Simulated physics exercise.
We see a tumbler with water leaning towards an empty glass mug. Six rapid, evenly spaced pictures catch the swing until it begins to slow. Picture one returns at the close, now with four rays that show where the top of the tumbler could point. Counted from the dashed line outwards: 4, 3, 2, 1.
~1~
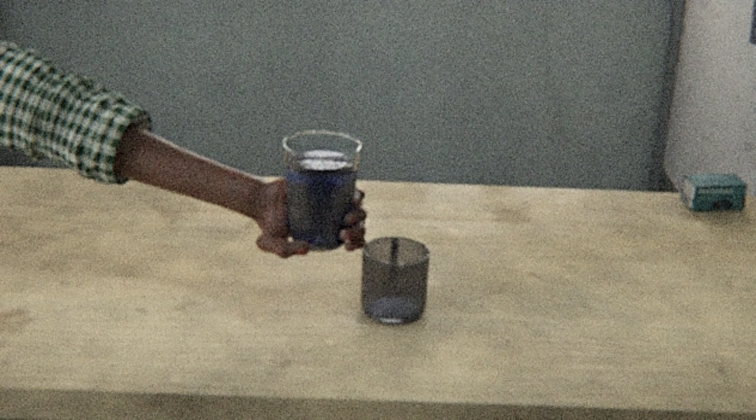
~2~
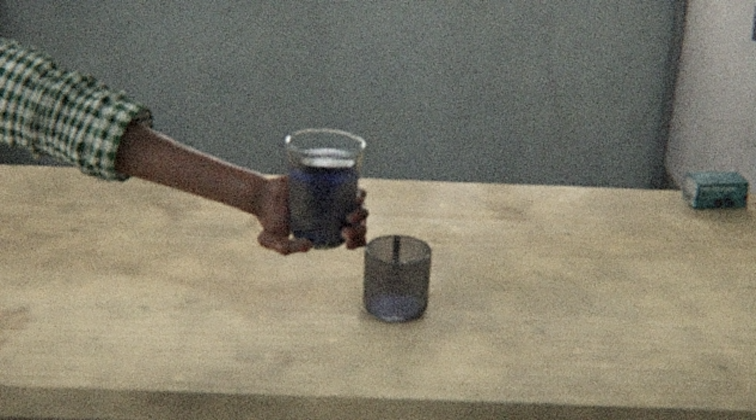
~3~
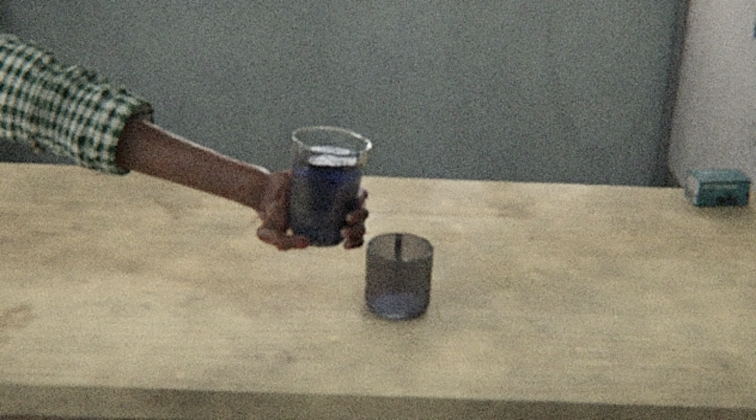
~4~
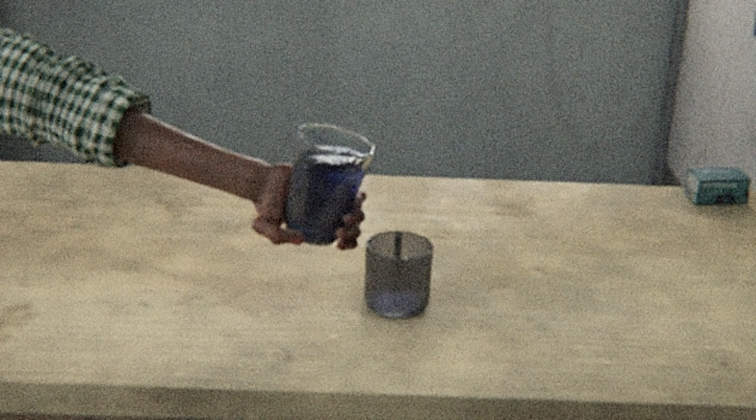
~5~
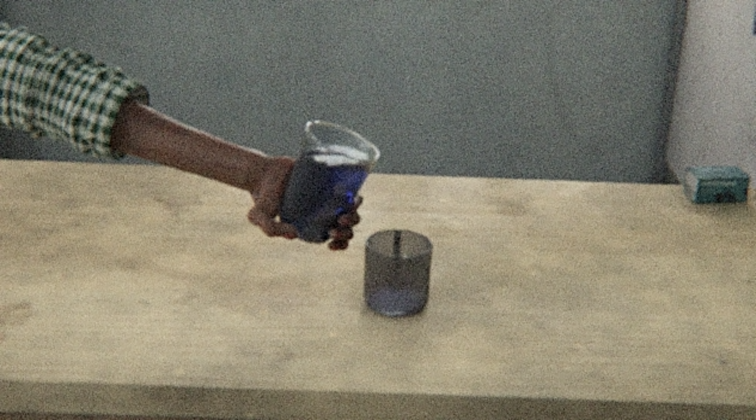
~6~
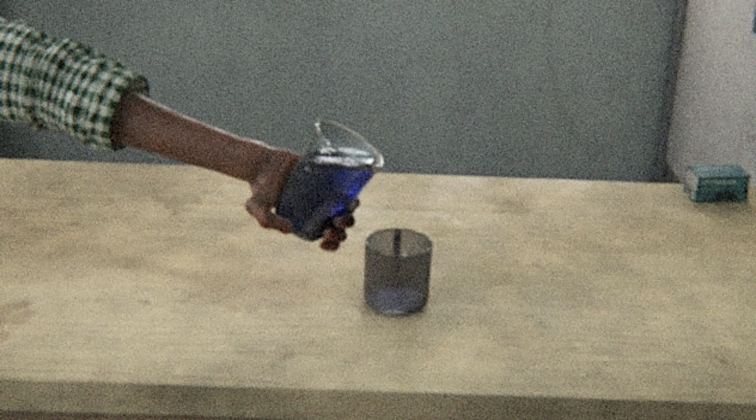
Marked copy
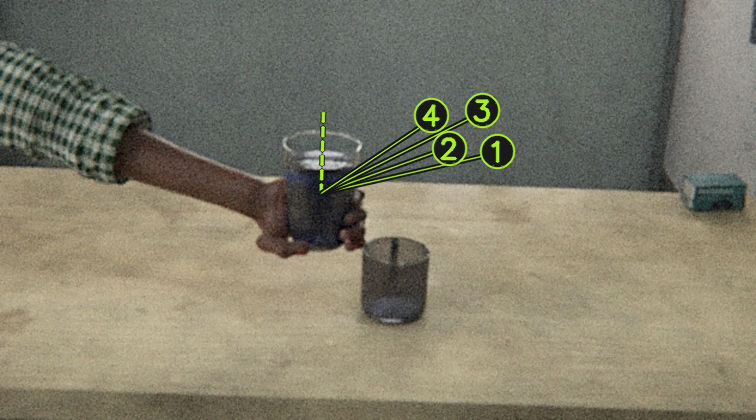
A pale wooden table before a grey-green wall is seen from the front and slightly above. A hand in a green-and-white checked sleeve reaches from the left, holding a clear tumbler of dark blue liquid above and left of a small smoky-grey glass, with a teal box at far right. The hand holds the tumbler upright, then tilts it steadily rightward, while the view drifts very slightly.
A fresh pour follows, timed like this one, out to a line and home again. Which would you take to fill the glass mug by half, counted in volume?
The answer is tilt 2.
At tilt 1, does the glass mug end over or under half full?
Over half.
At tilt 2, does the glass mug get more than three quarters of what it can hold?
No, it does not.
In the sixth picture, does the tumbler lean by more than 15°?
Yes, it does.
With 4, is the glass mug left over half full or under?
Under.
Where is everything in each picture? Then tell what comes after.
In the first picture, upright, lip at (359, 145); rim of the glass mug round (396, 250); nothing has left yet.
In the second picture, upright, lip at (362, 144); nothing has left yet.
In the third picture, tipped about 6°, lip at (368, 145); nothing has left yet.
In the fourth picture, tipped about 12°, lip at (373, 148); nothing has left yet.
In the fifth picture, tipped about 21°, lip at (377, 154); nothing has left yet.
In the sixth picture, tipped about 29°, lip at (382, 160); nothing has left yet.
In lime, 1 at (481, 156); 2 at (432, 153); 3 at (467, 119); 4 at (418, 127).
With 1, the glass mug ends with about 68 % of what it can hold.
With 2, the glass mug ends with about 50 % of what it can hold.
With 3, the glass mug ends with about 35 % of what it can hold.
With 4, the glass mug ends with about 23 % of what it can hold.
